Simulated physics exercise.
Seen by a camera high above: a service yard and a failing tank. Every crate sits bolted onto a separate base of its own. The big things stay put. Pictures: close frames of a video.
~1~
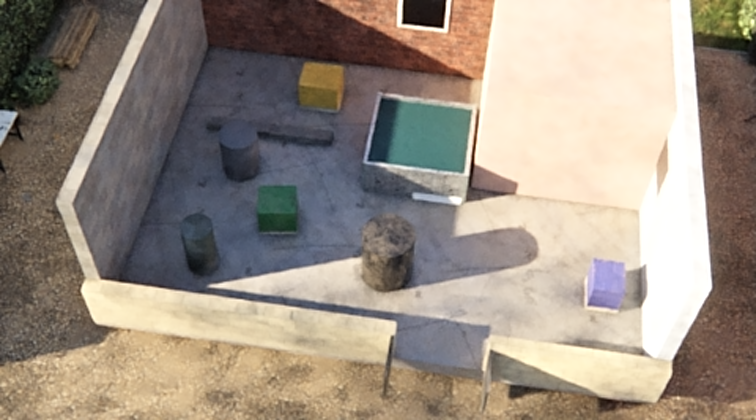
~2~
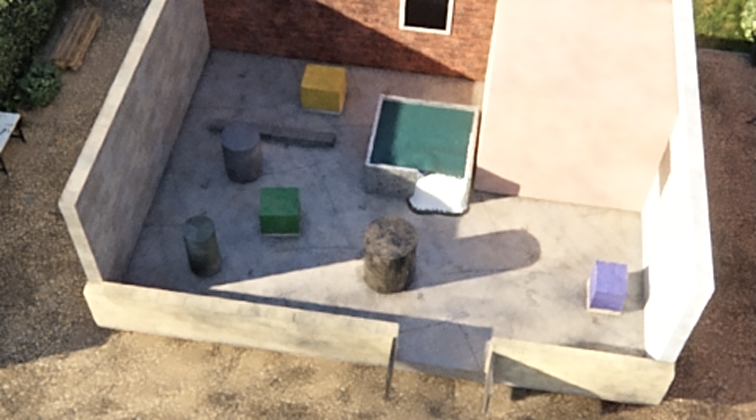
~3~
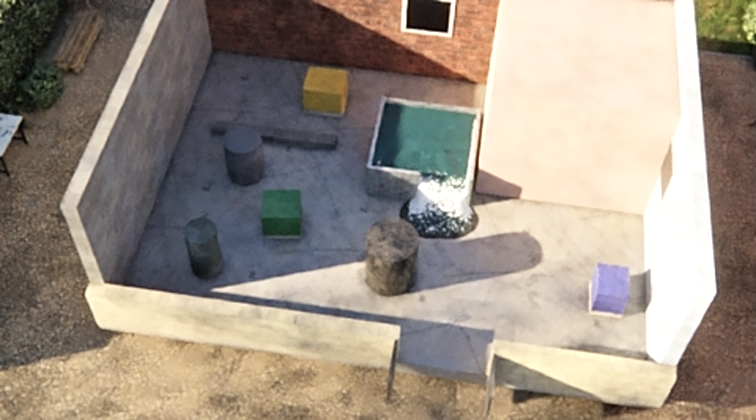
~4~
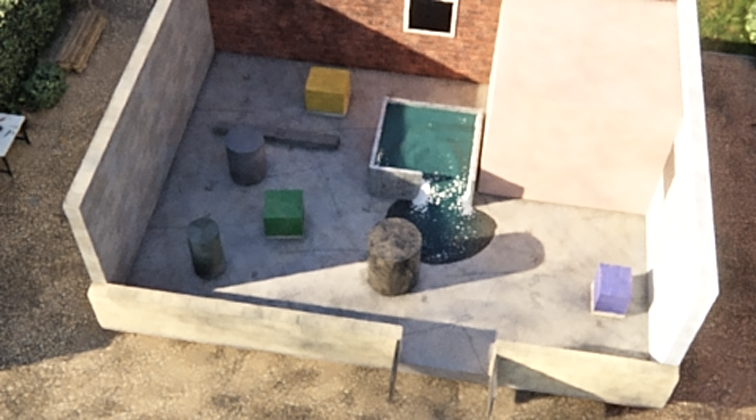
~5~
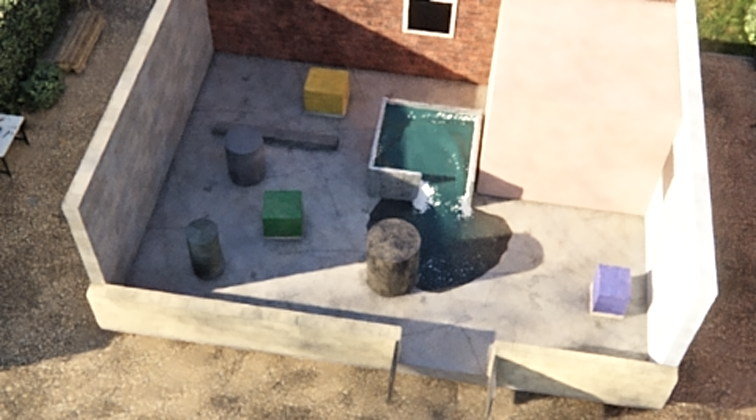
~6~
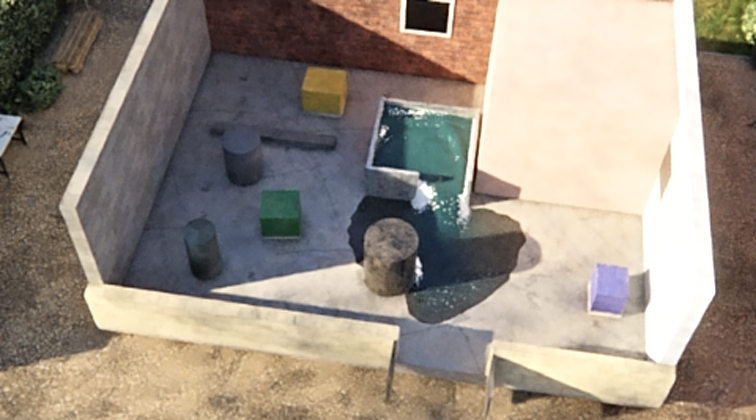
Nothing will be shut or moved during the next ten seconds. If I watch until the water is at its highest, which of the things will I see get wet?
Outcome: The blue crate is lapped by the water; the yellow crate is left alone by the water; the green crate is lapped by the water.
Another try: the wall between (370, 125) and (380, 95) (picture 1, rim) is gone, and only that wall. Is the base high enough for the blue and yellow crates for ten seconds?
Blue crate: Untouched; yellow crate: Overtopped.
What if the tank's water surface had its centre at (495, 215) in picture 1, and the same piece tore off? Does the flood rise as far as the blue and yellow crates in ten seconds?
Taking each in turn, blue gets flooded, while yellow stays clear.
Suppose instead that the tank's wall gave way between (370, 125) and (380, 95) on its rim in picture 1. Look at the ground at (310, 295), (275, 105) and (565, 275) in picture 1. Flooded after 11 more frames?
Those three come out moisture-free, soaked and moisture-free, one after another.
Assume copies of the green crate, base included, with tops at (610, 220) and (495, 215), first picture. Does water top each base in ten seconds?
Going in order, the first does get wet and the second does get wet.
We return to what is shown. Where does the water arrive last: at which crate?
The yellow-painted one comes last.
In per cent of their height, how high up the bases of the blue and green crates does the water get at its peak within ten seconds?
Peak levels: Approx. 190 % then 240 %.
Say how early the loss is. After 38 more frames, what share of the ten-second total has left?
Something close to 75 percent by that point.
A moment on, water covers 20 % of the floor; the blue crate not reached, the yellow crate not reached, the green crate not reached.
Next, water covers 30 % of the floor; the blue crate water round its plinth, the yellow crate not reached, the green crate water round its plinth.
Then, water covers 40 % of the floor; the blue crate water round its plinth, the yellow crate not reached, the green crate water round its plinth.
Later, water covers 55 % of the floor; the blue crate water round its plinth, the yellow crate not reached, the green crate water round its plinth.
In the end, water covers 70 % of the floor; the blue crate was topped, the yellow crate stayed above the water, the green crate was topped.
